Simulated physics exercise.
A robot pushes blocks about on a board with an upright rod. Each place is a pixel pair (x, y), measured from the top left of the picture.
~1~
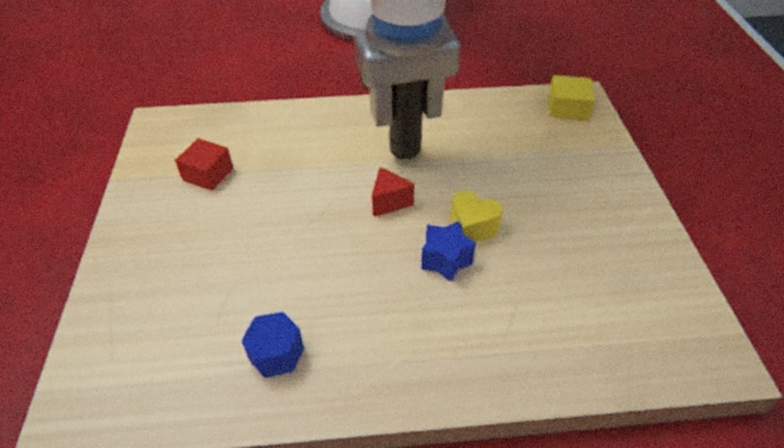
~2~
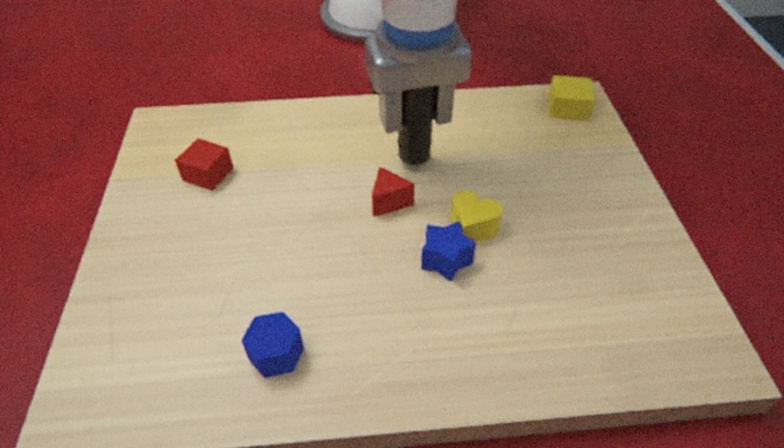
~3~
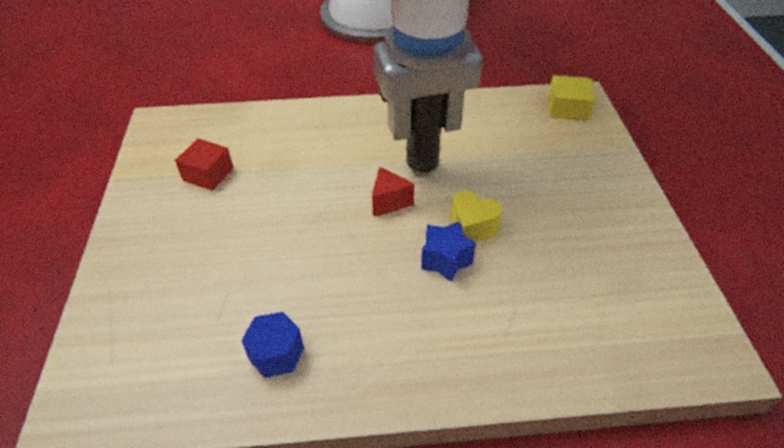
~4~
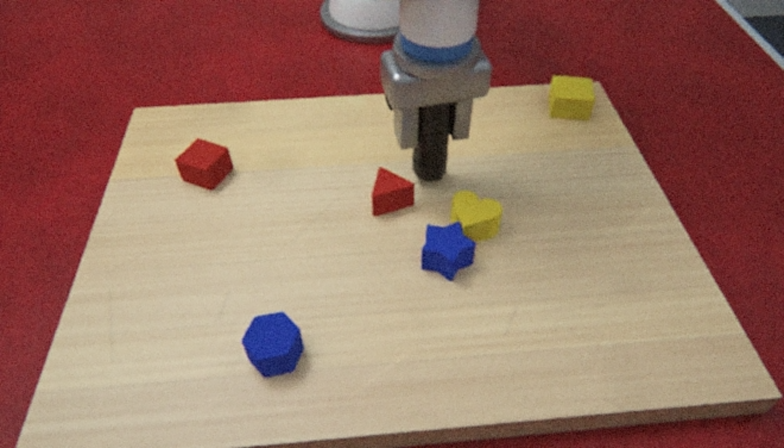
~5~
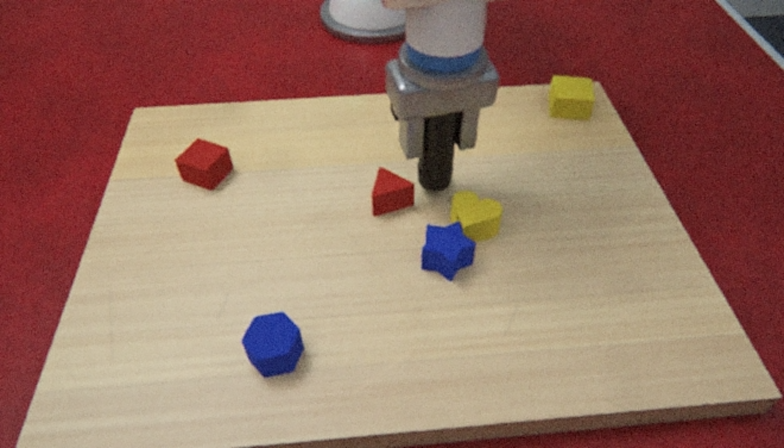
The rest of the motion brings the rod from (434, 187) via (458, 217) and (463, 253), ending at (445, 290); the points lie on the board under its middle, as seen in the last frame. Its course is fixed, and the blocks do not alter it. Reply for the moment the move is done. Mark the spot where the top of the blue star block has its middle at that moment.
Final place: (410, 284).
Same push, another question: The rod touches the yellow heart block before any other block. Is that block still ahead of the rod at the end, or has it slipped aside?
Left aside or behind.
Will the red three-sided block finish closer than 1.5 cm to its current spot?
Yes, I think so.
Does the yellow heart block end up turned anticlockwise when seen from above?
Yes.
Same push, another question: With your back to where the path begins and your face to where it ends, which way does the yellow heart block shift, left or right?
The answer is left.
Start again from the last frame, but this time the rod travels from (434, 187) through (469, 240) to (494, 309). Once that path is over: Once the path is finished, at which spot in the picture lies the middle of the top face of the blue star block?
Near (445, 264).
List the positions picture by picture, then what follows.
In the first picture, rod's lower end at (405, 149); red three-sided block at (389, 182); blue star block at (447, 239); yellow heart block at (475, 207).
In the second picture, rod at (414, 155); blocks still.
In the third picture, rod at (423, 162); blocks still.
In the fourth picture, rod at (429, 171); blocks still.
In the fifth picture, rod at (435, 180); red three-sided block at (389, 182); blue star block at (447, 239); yellow heart block at (475, 207).
On the path given first. One third of the way, rod at (459, 210); yellow heart block at (491, 223).
Two thirds of the way, rod at (464, 246); blue star block at (435, 259), turned 30° clockwise; yellow heart block at (511, 244), turned 65° anticlockwise.
At the end, rod at (446, 284); red three-sided block still; blue star block at (410, 284), turned 75° clockwise; yellow heart block at (512, 245), turned 65° anticlockwise.
